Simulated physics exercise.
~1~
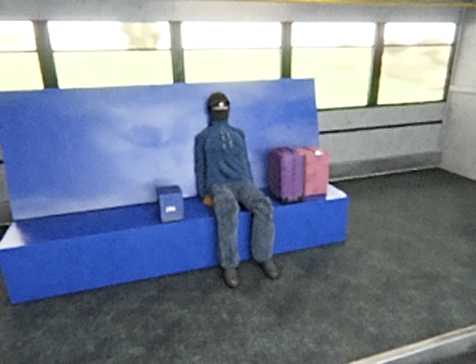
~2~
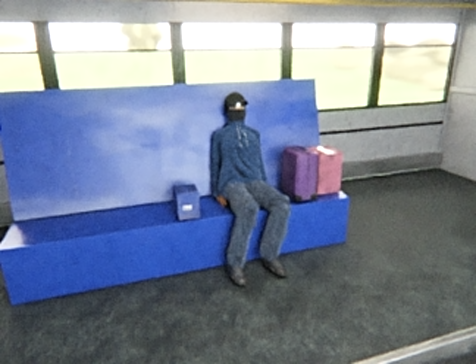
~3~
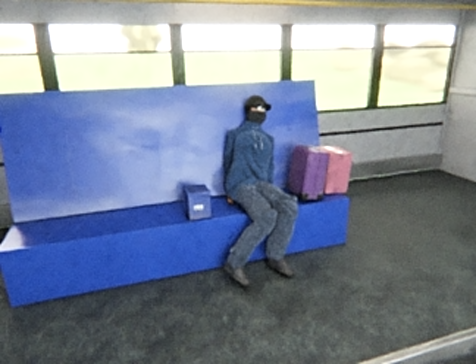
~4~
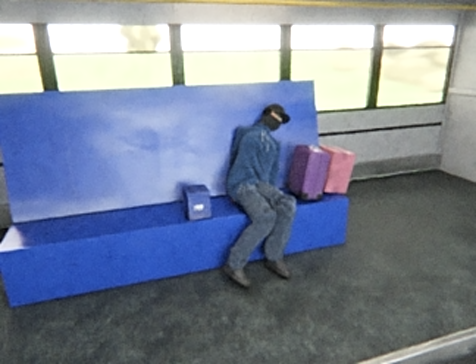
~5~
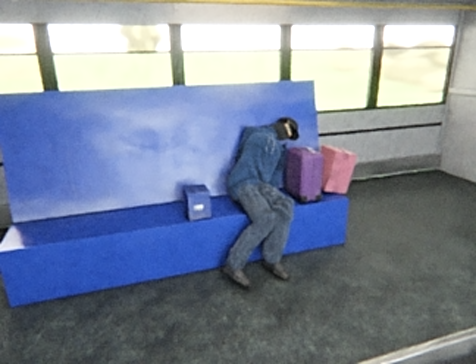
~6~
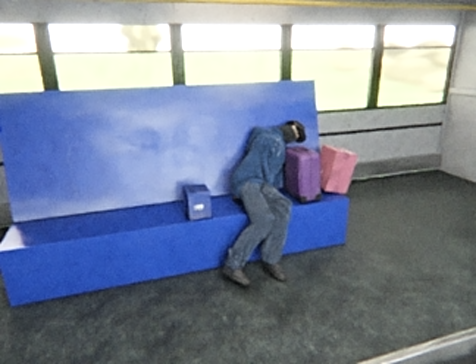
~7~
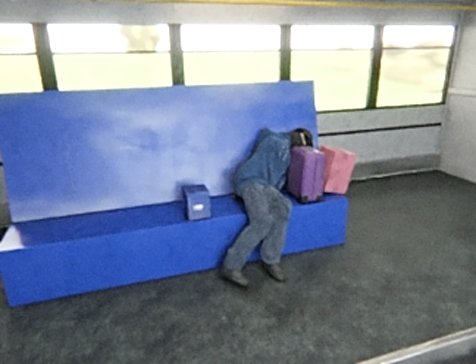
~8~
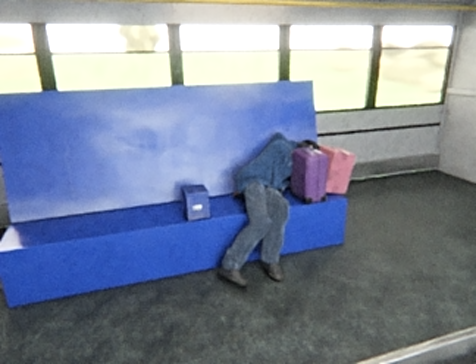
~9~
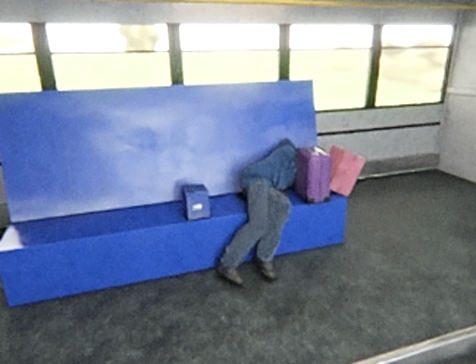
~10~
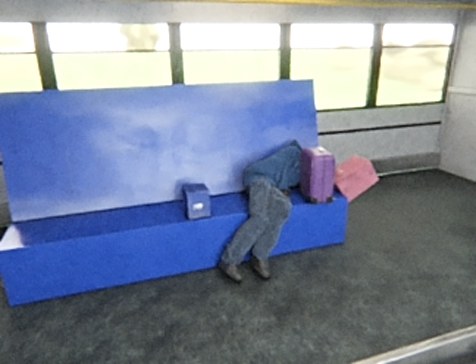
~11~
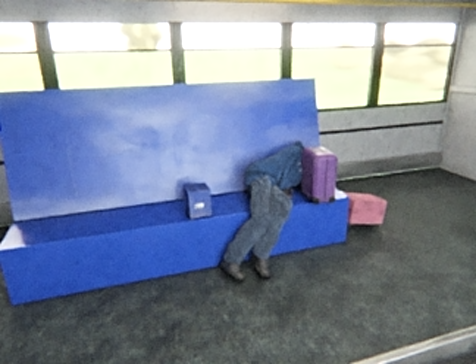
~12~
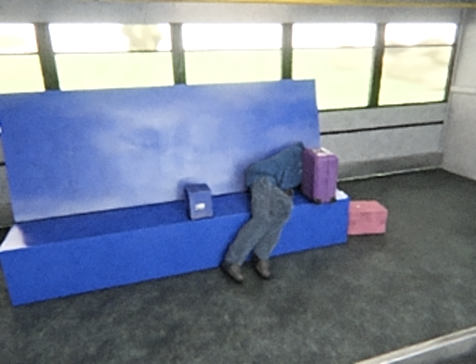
In a vehicle with a row of bright windows, a limp passenger in a dark cap and face covering sits on a blue bench, a small blue tub to the left and a purple case and pink pack to the right. The passenger, tub and luggage shift right along the seat. The passenger then slumps sideways toward the purple case, head sinking behind it. The pink pack leans outward, tips over the bench's right end and drops to the floor on its side. The passenger stays folded over on the seat, with the purple case and tub still upright.
